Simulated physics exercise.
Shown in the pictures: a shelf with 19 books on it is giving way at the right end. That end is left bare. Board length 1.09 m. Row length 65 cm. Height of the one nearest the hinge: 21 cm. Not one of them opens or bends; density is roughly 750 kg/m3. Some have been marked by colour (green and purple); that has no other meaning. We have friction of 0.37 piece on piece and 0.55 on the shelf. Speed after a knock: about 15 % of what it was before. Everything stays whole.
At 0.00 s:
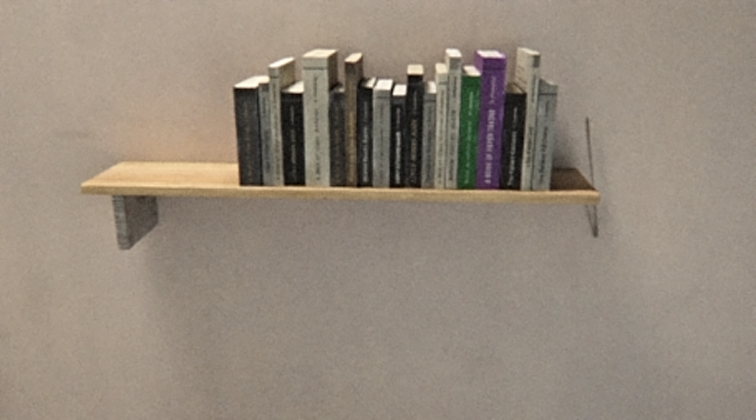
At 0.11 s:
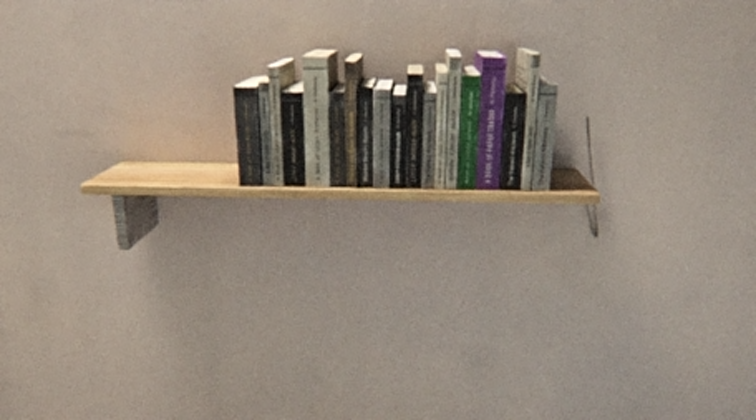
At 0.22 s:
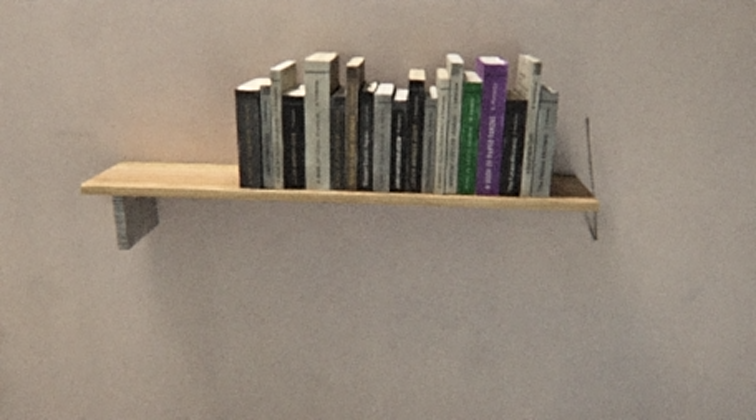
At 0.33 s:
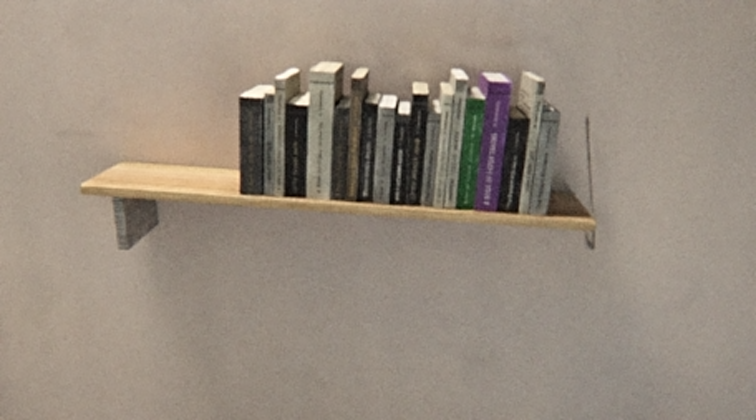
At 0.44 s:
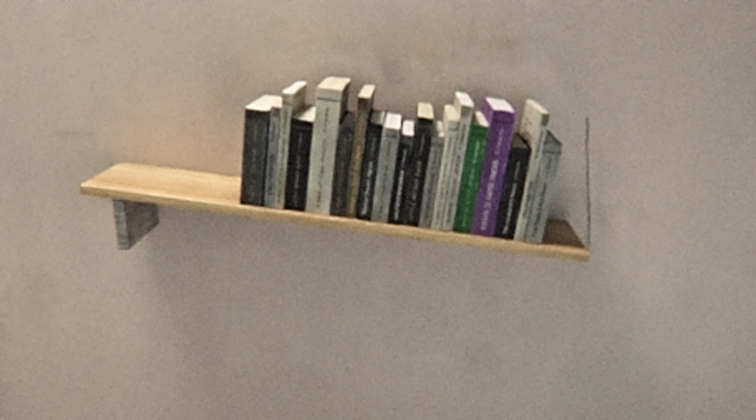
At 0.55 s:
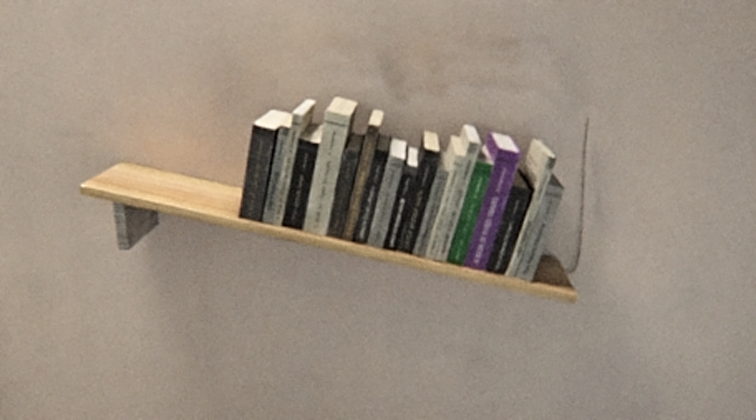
A wooden wall shelf holding a row of books sagged lower and lower at its right end, and the books, a green one and a purple one among them, tilted along with it without sliding.
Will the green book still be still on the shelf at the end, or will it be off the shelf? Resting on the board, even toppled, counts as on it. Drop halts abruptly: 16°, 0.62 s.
The green book keeps its position.
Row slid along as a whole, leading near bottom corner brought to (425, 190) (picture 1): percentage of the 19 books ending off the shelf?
It would come to 0 percent.
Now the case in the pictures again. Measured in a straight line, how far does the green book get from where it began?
About 40 cm.
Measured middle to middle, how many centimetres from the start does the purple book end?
The purple one ends 120 cm from its start.
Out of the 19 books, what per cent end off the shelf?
20%.
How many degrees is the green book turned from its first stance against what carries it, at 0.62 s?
I'd put it at roughly 5 degrees away from its starting angle.
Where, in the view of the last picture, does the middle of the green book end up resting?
It finishes near pixel (526, 288) of the last picture.
After 0.62 s, none of the 19 books off the shelf, 14 disturbed; green book 4° from how it stood; purple book 4° from how it stood.
After 0.88 s, none of the 19 books off the shelf, 19 disturbed; green book 32° from how it stood; purple book 45° from how it stood.
After 1.32 s, 4 of the 19 books off the shelf; green book on its side; purple book upside down.
In the end (1.9 s), 4 of the 19 books off the shelf; green book on its side; purple book on its side. From the last view, middles, green book near (526, 288).
